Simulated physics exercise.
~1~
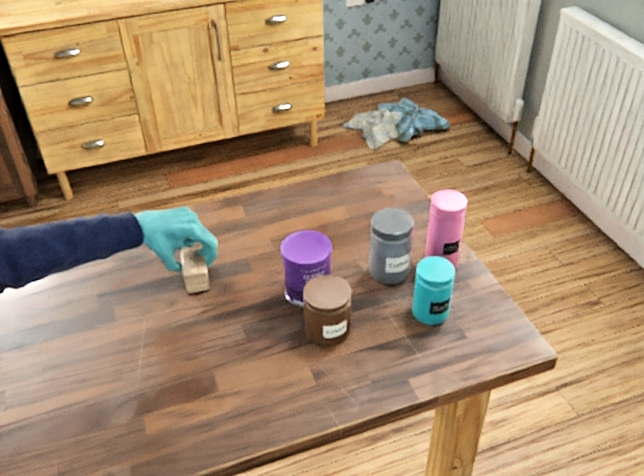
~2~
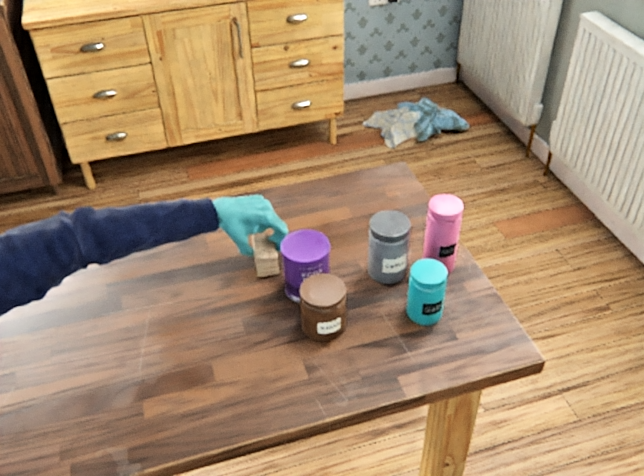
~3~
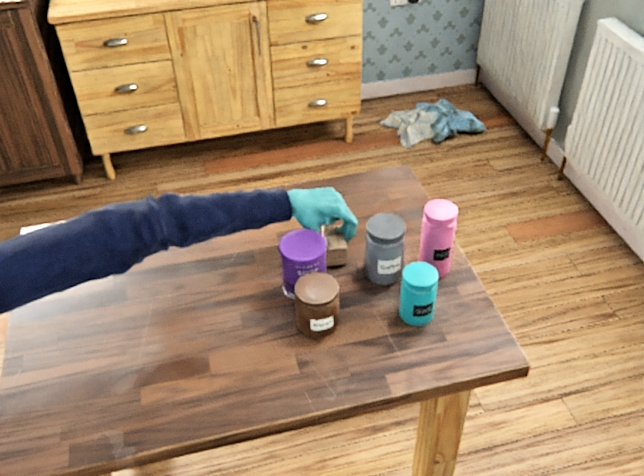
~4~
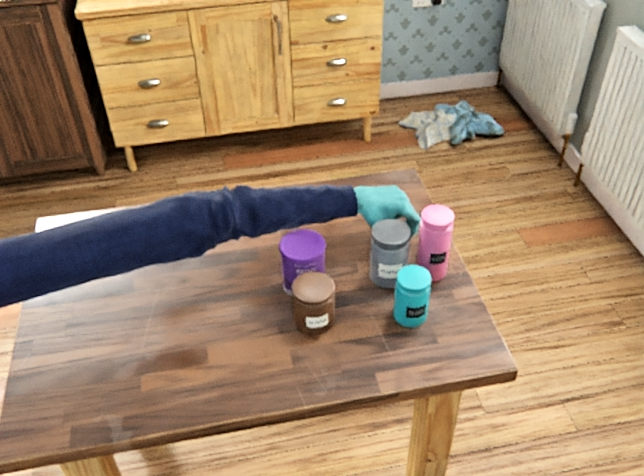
A gloved hand slides a small block rightward behind five jars, which all stay standing.
